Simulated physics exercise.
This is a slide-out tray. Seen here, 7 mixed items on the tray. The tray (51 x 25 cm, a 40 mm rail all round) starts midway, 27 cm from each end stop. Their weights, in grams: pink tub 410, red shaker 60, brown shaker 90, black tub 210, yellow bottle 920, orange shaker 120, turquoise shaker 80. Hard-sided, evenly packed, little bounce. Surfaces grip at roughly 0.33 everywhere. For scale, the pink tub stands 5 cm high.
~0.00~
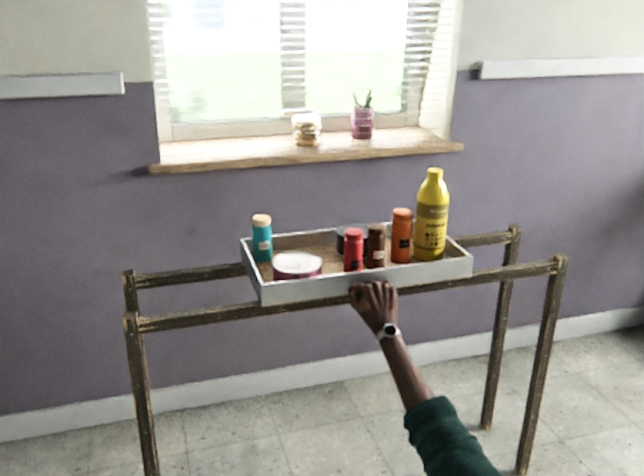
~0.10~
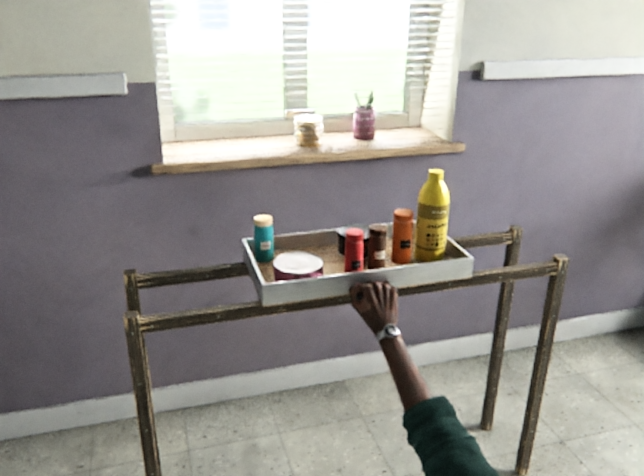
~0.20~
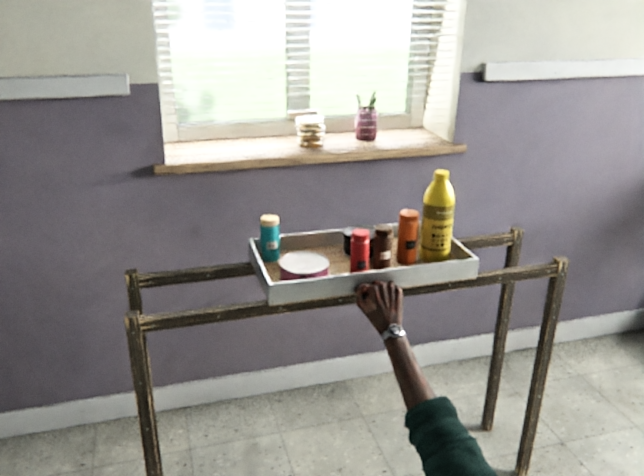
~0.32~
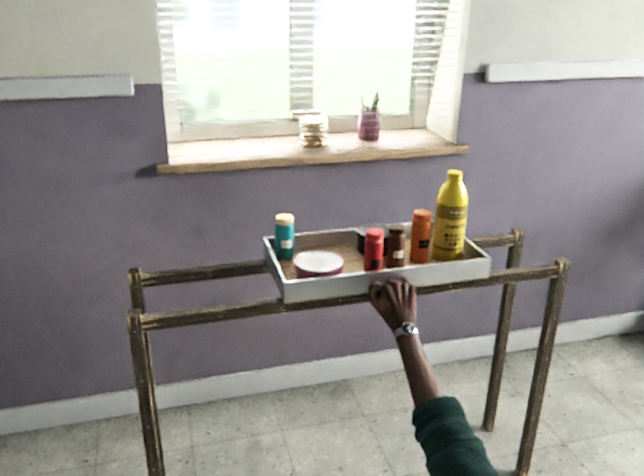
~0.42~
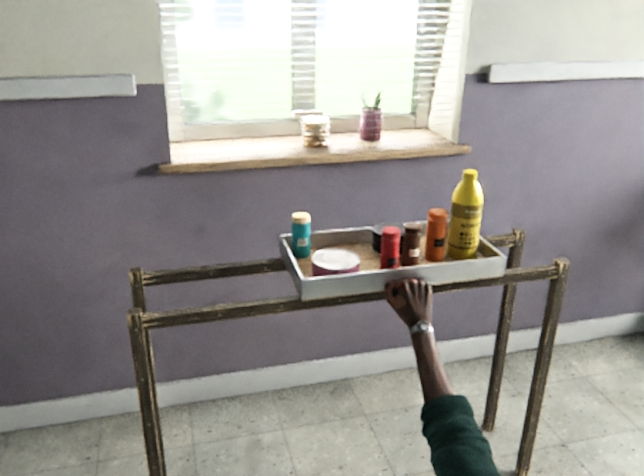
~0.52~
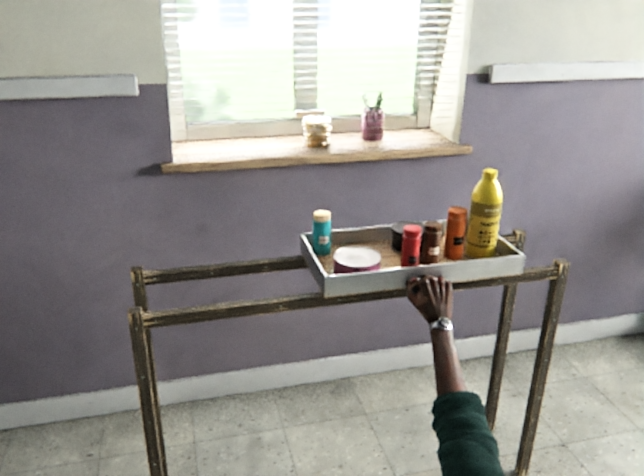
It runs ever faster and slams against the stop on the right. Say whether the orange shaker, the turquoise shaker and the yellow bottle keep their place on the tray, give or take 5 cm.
The orange shaker holds its spot; the turquoise shaker gets shifted; the yellow bottle holds its spot.
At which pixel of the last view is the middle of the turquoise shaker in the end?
Around (397, 226).
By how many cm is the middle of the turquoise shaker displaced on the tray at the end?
About 9 cm.
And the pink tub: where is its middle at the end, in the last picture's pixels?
Around (437, 257).
By 0.72 s, tray 27 cm right; yellow bottle 2 cm from its spot near (533, 208); orange shaker 2 cm from its spot near (505, 228); turquoise shaker 2 cm from its spot near (374, 228).
By 0.82 s, tray 27 cm right; yellow bottle tilted 12° near (537, 207); orange shaker tilted 11° near (508, 227); turquoise shaker 7 cm from its spot near (391, 226).
By 0.92 s, tray 27 cm right; turquoise shaker 9 cm from its spot near (398, 226); yellow bottle tilted 7° near (534, 207); orange shaker tilted 6° near (505, 227).
By 1.22 s, tray 27 cm right; turquoise shaker 9 cm from its spot near (397, 226); orange shaker 3 cm from its spot near (505, 228); red shaker tilted 73°.
When it is over (2.1 s), lying over on the tray, red shaker; not toppled but over 5 cm from the start, pink tub, brown shaker, black tub and turquoise shaker; the other 2 within 5 cm of the start. In the last view, orange shaker near (505, 229), turquoise shaker near (397, 226).
